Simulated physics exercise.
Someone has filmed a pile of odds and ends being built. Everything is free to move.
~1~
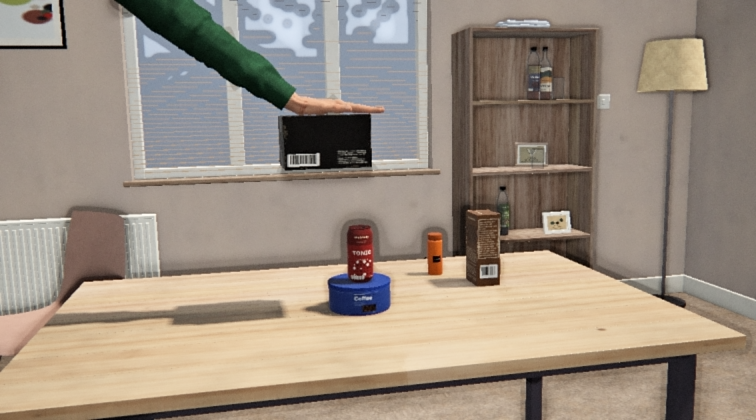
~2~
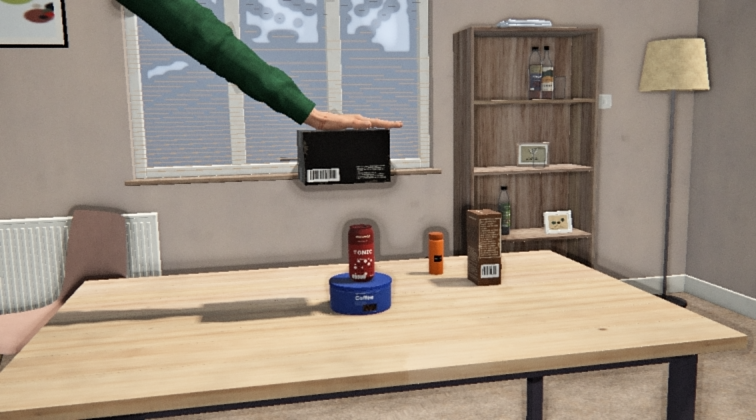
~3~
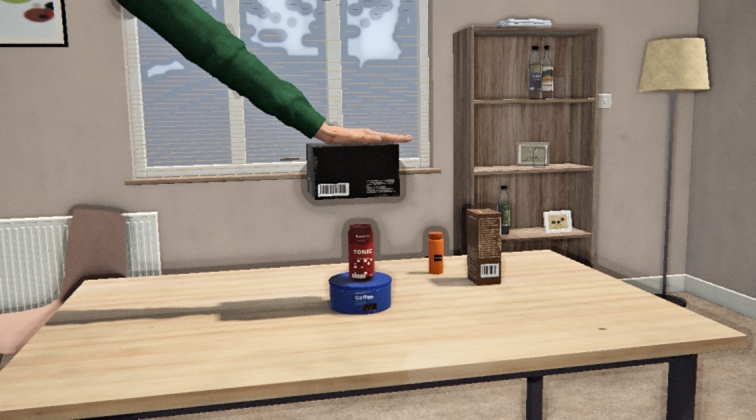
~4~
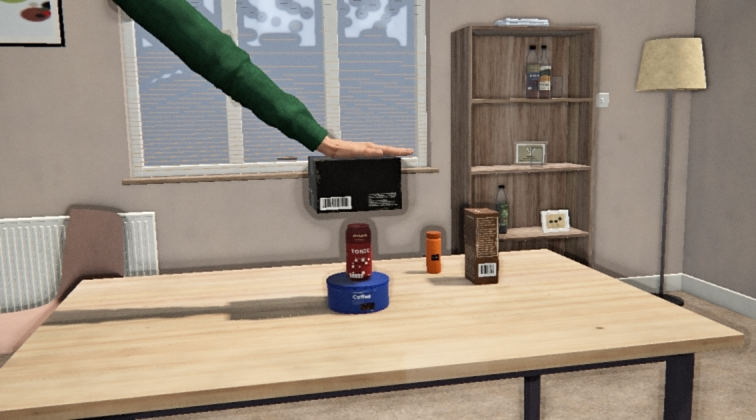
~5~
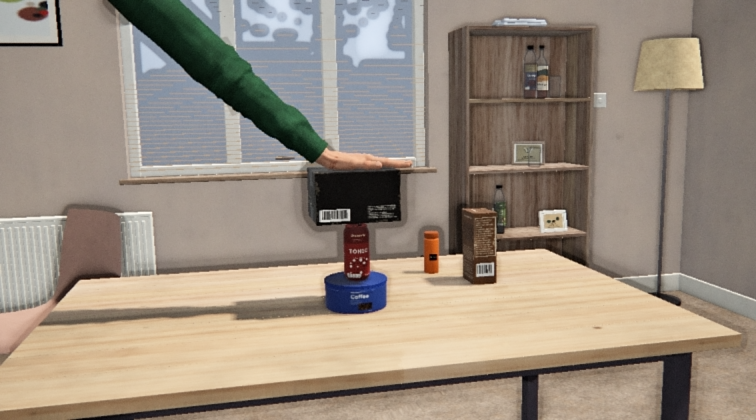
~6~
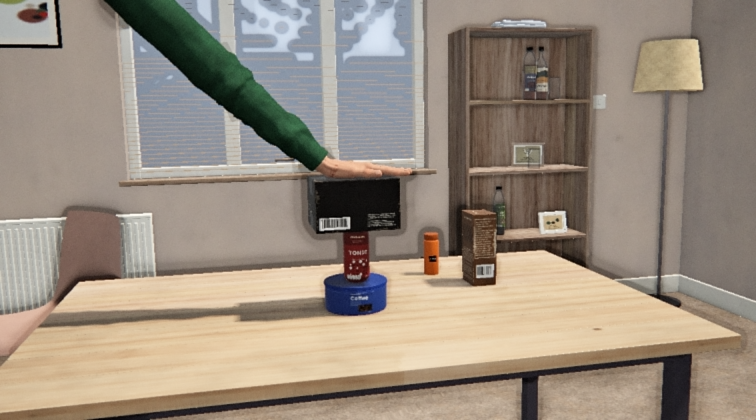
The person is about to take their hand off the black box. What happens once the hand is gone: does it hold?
Here the pile keeps its balance.
Then, 0.70 s on from there, no change.
Then, 1.60 s on from there, black box resting near (352, 202).
In the end, all 5 unmoved. At the end, from the last picture's camera, black box near (352, 202). The pile stays up.
